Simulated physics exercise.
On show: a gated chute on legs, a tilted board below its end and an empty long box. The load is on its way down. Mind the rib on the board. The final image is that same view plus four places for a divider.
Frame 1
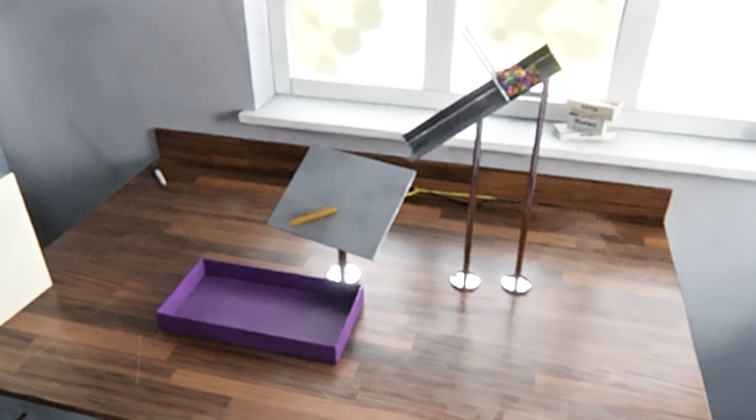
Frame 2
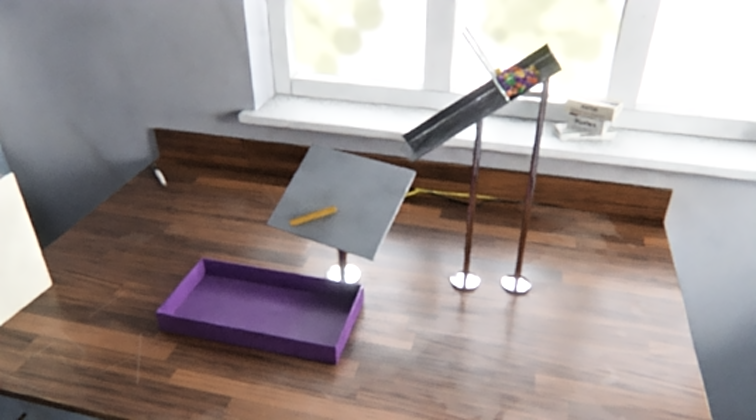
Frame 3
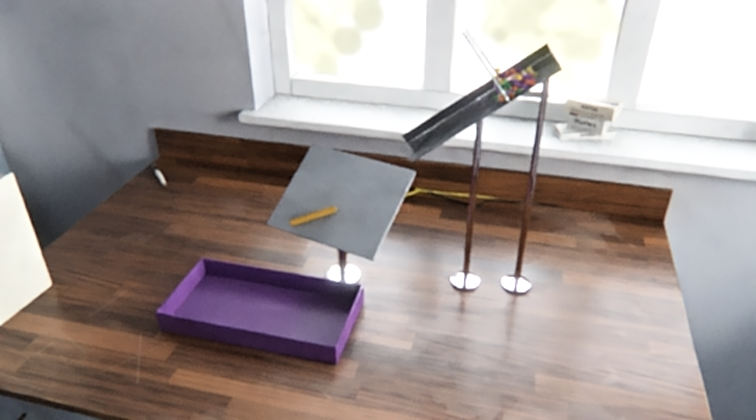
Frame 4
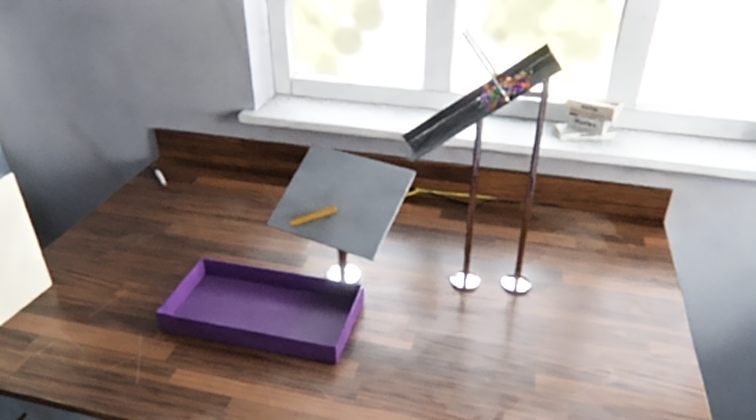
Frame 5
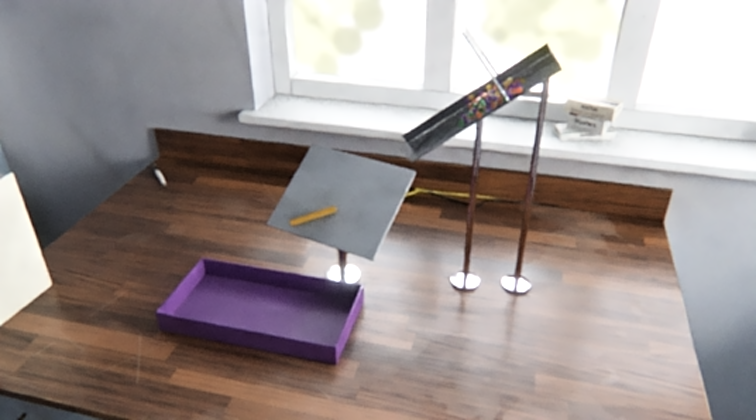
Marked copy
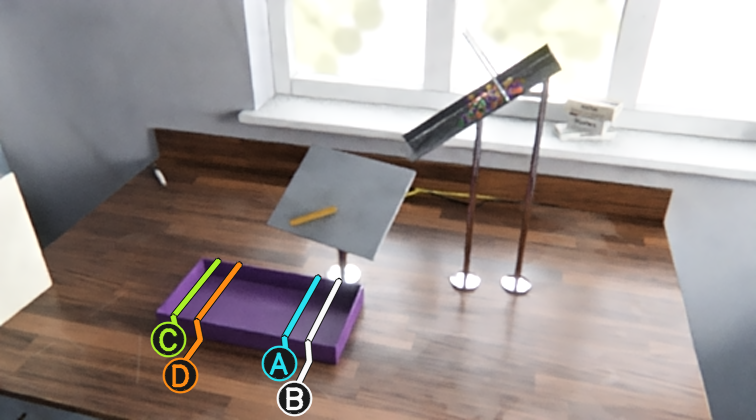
Multicoloured beads sliding down a dark sloping chute on tall legs, above a tilted grey board and an empty purple box.
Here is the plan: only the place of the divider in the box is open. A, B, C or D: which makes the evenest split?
D works best here.
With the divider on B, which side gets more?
Left.
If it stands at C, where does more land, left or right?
Right.
On the marked copy, line A crosses the front rim at (284, 337); line B crosses the front rim at (308, 341); line C crosses the front rim at (173, 315); line D crosses the front rim at (197, 320).
With A, of what is caught, most on the left of the divider, a small part on the right.
With B, of what is caught, nearly all on the left of the divider, a stray few on the right.
With C, of what is caught, a small part on the left of the divider, most on the right.
With D, of what is caught, about a third on the left of the divider, about two thirds on the right.
